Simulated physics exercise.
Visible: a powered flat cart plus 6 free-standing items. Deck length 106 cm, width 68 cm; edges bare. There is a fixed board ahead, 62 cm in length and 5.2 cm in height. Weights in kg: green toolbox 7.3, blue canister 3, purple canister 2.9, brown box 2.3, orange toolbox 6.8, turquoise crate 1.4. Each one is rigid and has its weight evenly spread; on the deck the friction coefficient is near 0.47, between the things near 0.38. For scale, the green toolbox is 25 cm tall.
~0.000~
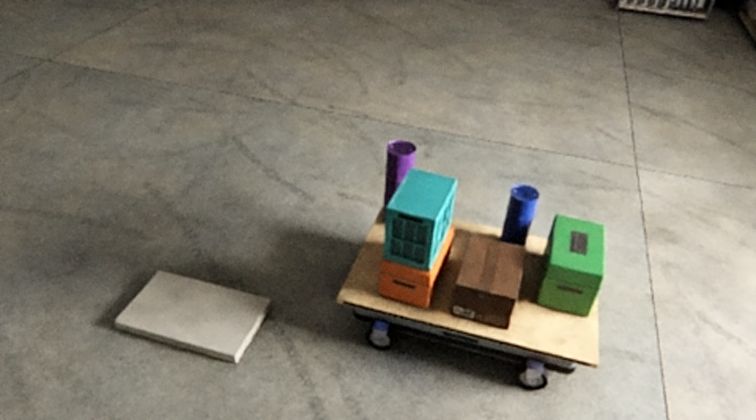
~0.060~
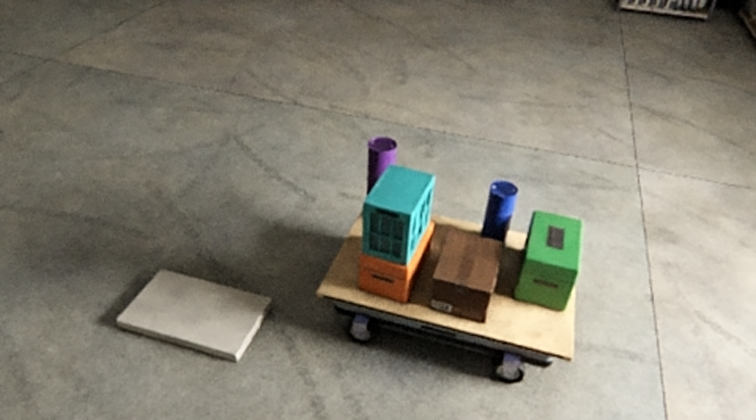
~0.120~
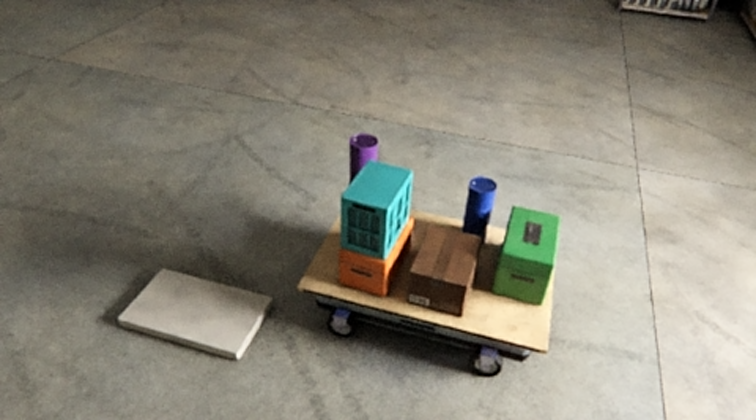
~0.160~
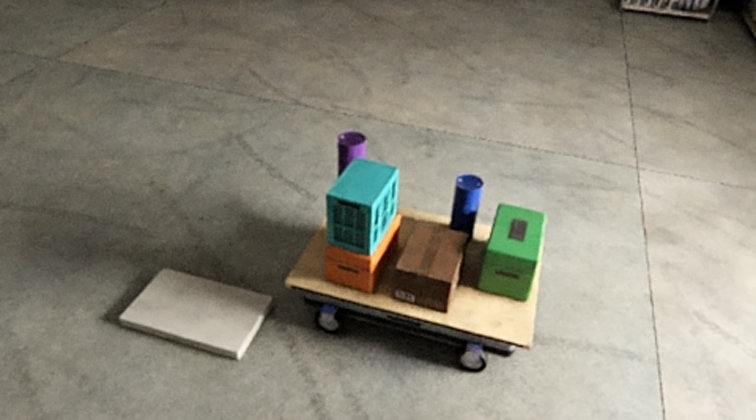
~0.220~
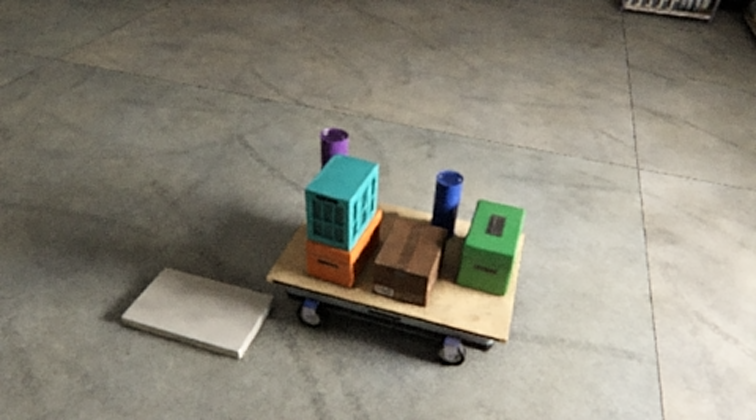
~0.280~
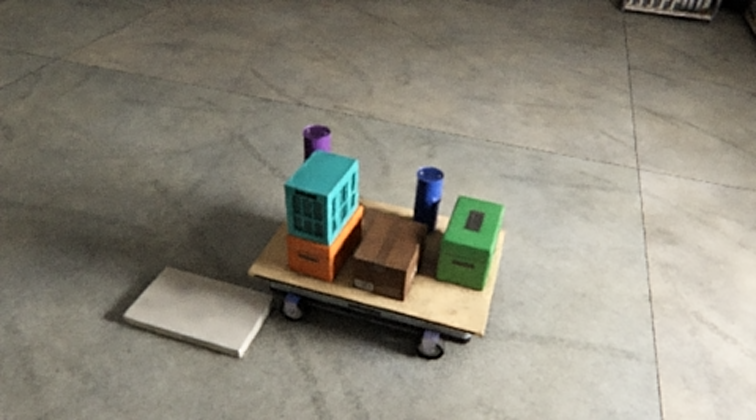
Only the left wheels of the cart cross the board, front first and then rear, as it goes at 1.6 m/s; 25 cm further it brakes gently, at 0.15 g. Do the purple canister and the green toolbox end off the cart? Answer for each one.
The purple canister does, the green toolbox does not.
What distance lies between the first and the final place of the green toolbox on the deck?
The shift is close to 4 cm.
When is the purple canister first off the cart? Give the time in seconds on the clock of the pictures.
Around 0.9 s on the clock.
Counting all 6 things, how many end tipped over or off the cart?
I get 2.
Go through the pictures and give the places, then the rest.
In the first picture, cart 0 cm along; purple canister (399, 185); green toolbox (571, 264).
In the second picture, cart 10 cm along; orange toolbox (397, 255); turquoise crate (398, 214).
In the third picture, cart 19 cm along; blue canister (478, 212); brown box (445, 269).
In the fourth picture, cart 26 cm along; orange toolbox (364, 246); turquoise crate (363, 206).
In the fifth picture, cart 35 cm along; blue canister (446, 205); brown box (411, 261).
In the sixth picture, cart 45 cm along; green toolbox (471, 242).
By 0.68 s, cart 109 cm along; purple canister tilted 17° near (223, 136); turquoise crate 17 cm from its spot; orange toolbox 3 cm from its spot.
By 1.18 s, cart 189 cm along; purple canister now off the cart; green toolbox 4 cm from its spot near (194, 172); turquoise crate 18 cm from its spot.
By 1.78 s, cart 270 cm along; green toolbox 4 cm from its spot near (67, 147); blue canister tilted 30°; turquoise crate 18 cm from its spot.
When it is over (2.9 s), off the cart, purple canister; lying over on the deck, blue canister; not toppled but over 10 cm from the start, turquoise crate; the other 3 within 10 cm of the start. In the last view, green toolbox near (23, 137).
